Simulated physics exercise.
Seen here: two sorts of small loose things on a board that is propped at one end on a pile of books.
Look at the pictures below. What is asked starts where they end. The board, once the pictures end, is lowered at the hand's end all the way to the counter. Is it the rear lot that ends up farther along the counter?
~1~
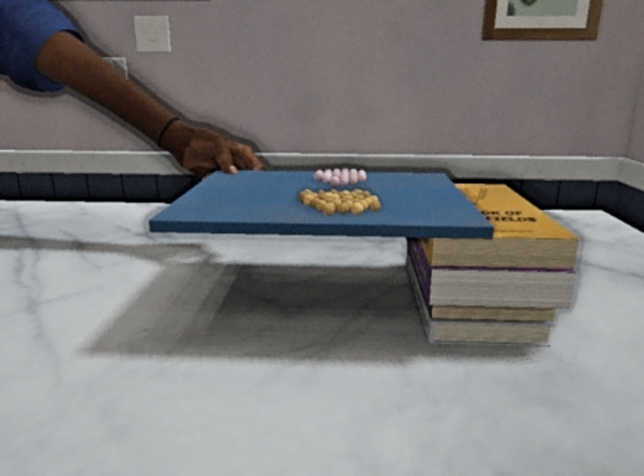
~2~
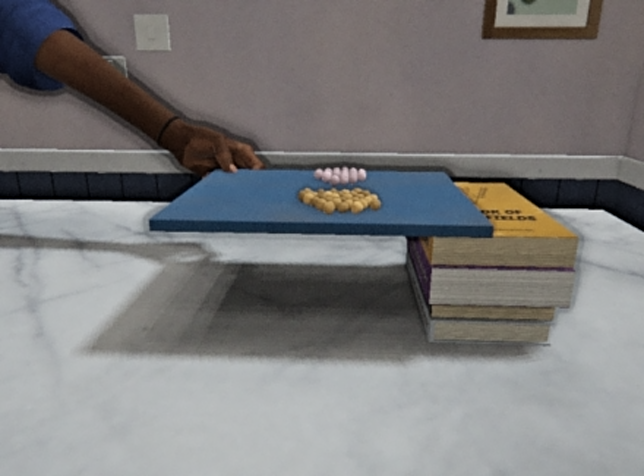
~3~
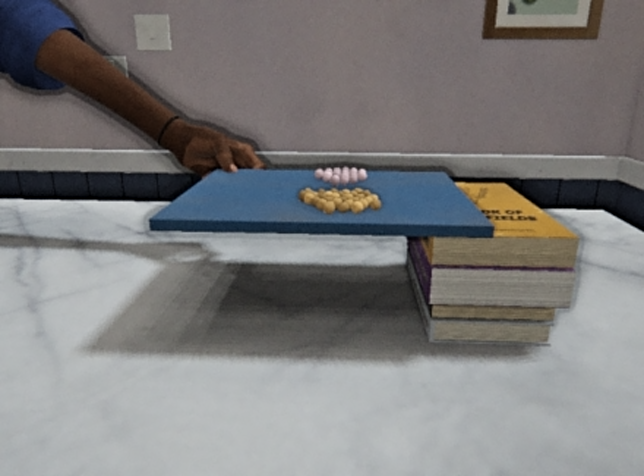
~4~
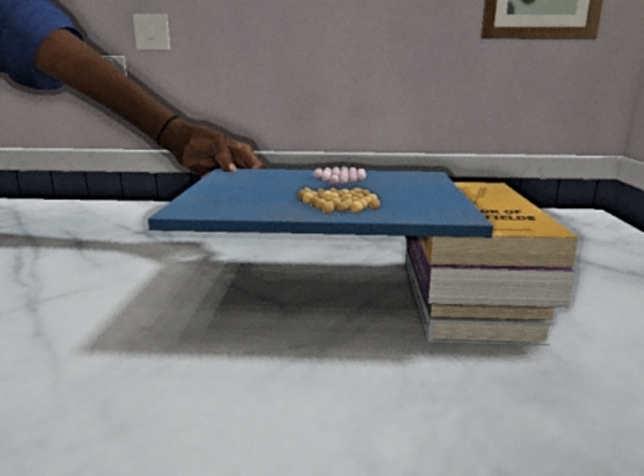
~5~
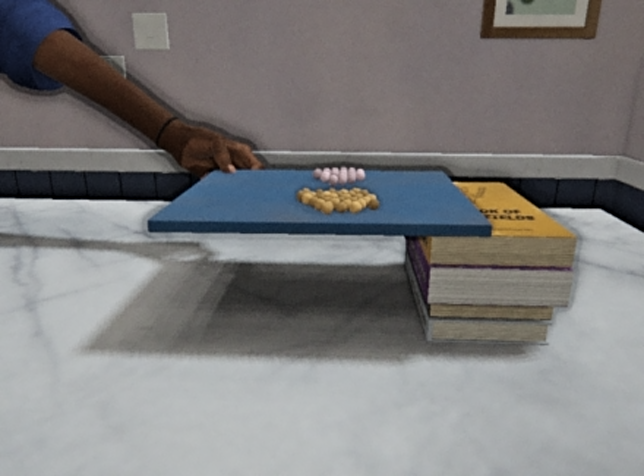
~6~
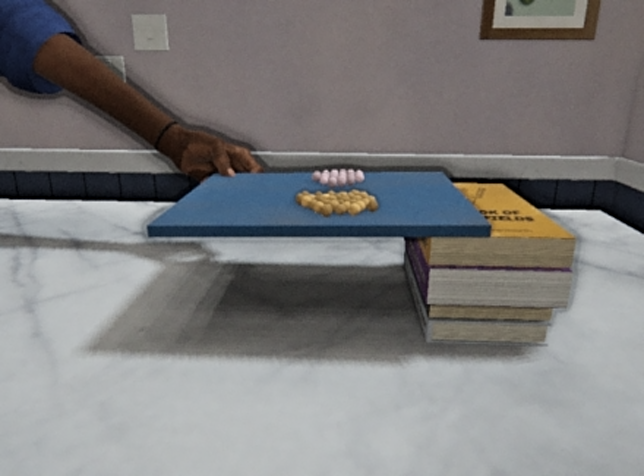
Yes, I expect the one more distant from us will go farther.
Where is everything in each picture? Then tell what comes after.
The first frame shows held end of the board at (163, 224), level; book pile at (474, 218), nearly half as high as the board is long; near lot at (334, 200), some dried chickpeas; far lot at (345, 176), some sugar pearls.
The second frame shows held end of the board at (163, 223), level; far lot at (344, 175).
The third frame shows held end of the board at (164, 222), level; near lot at (335, 199).
The fourth frame shows held end of the board at (163, 222), level; far lot at (344, 174).
The fifth frame shows held end of the board at (162, 223), level; near lot at (333, 199).
The sixth frame shows held end of the board at (161, 228), down by 1°; book pile at (472, 217); near lot at (332, 201), not moving; far lot at (342, 176), not moving.
Then, 0.35 s after the last picture, board sloping at 9°; near lot all still on the board; far lot all still on the board.
Then, 0.79 s after the last picture, board sloping at 19°; near lot all still on the board; far lot mostly at the foot of the board.
Then, 1.26 s after the last picture, board resting at 26°; near lot mostly less than half a board's length out; far lot mostly up to a board's length out.
By the end, board resting at 26°; near lot mostly less than half a board's length out; far lot mostly more than two board lengths out, about half gone off the counter; the far lot has gone farther.
